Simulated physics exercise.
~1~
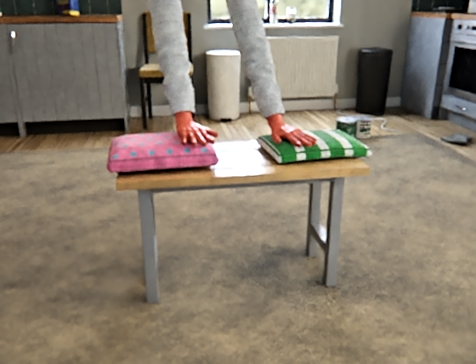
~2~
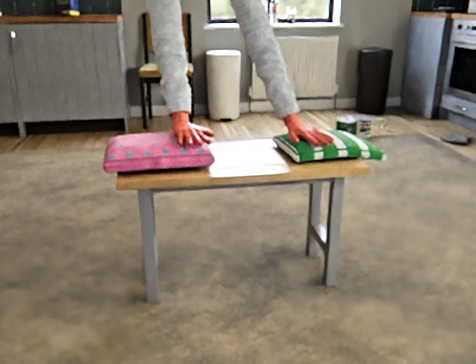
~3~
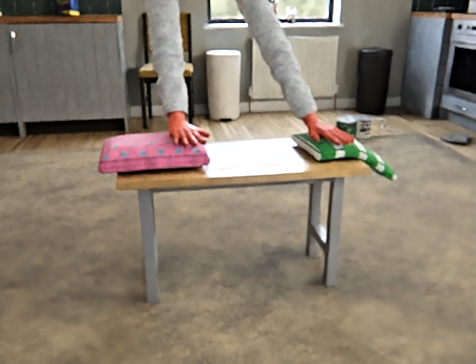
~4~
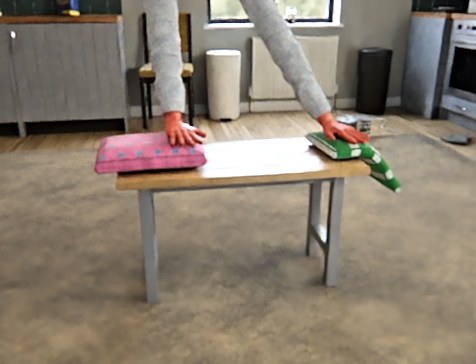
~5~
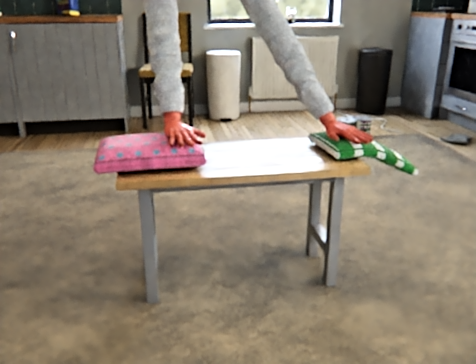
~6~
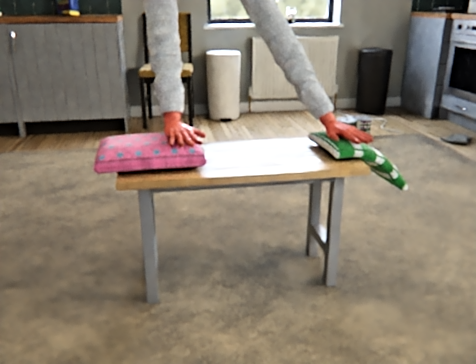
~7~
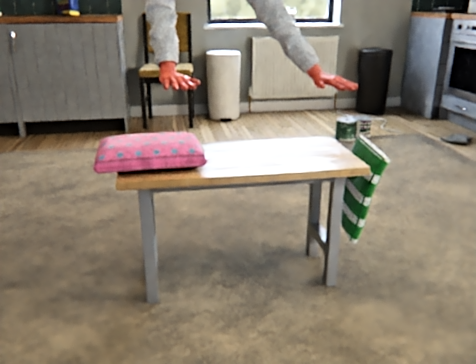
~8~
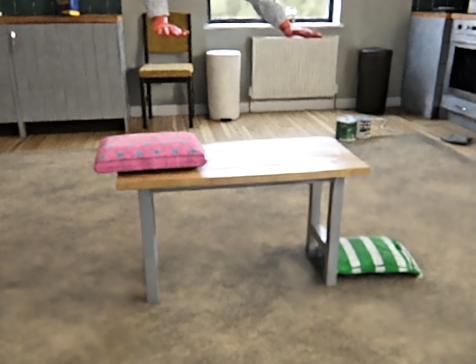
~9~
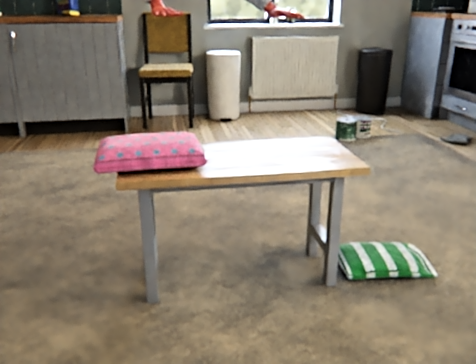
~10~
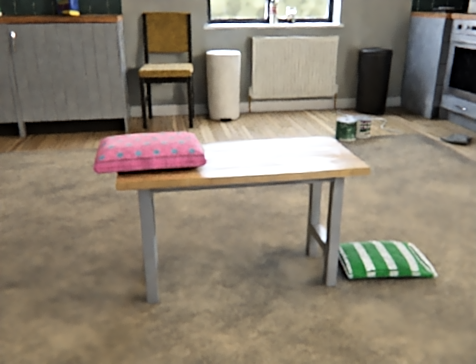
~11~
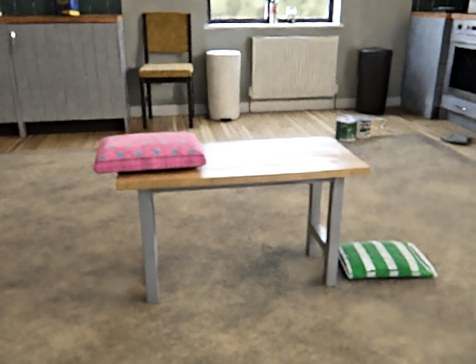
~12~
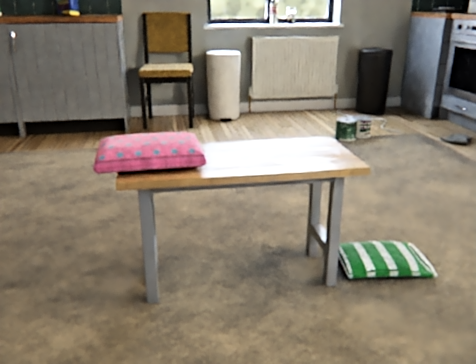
Two hands spread a pink pillow and green folded blanket apart; the blanket falls off right.
